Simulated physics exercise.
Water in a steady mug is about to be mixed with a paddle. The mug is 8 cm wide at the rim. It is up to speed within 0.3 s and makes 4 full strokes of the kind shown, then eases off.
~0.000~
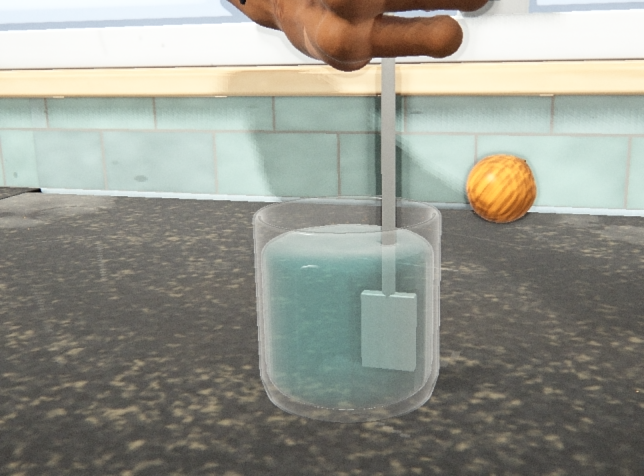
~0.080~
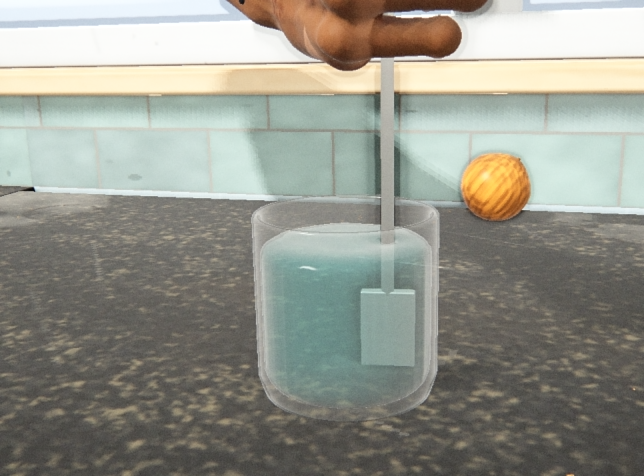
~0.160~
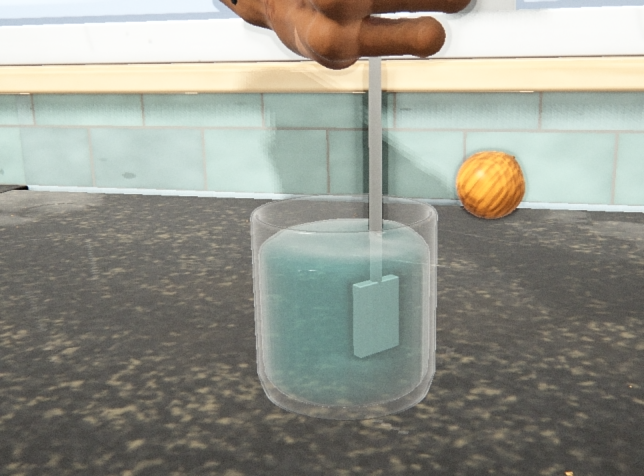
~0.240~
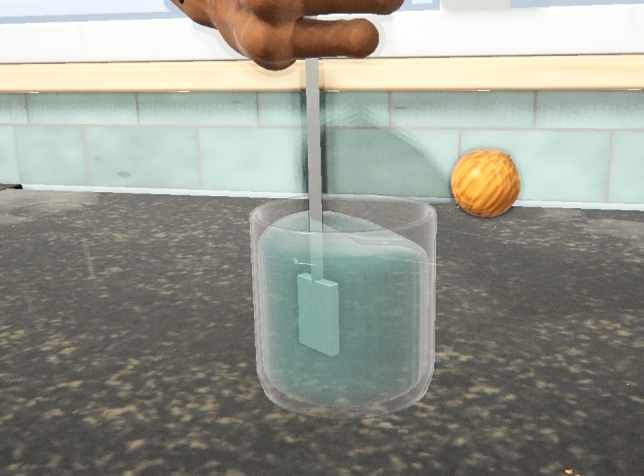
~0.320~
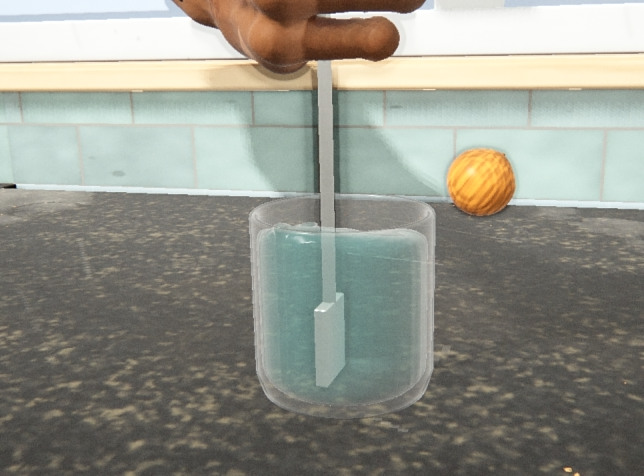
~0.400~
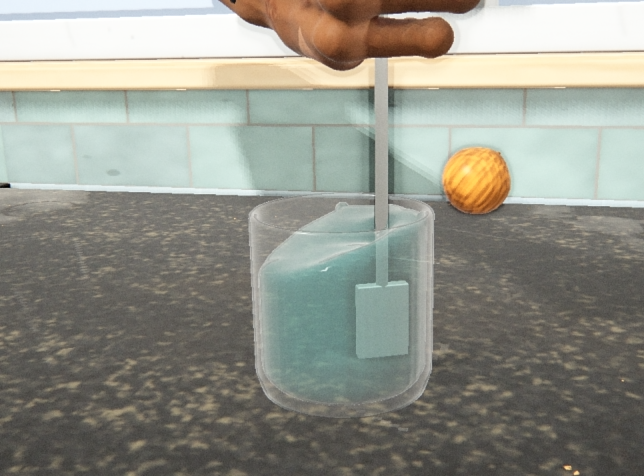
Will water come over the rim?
This mug slops over.
After 0.62 s 2 ml is over the rim.
After 0.83 s 8 ml is over the rim.
After 1.04 s 14 ml is over the rim.
After 1.26 s 16 ml is over the rim.
In the end 16 ml is over the rim.
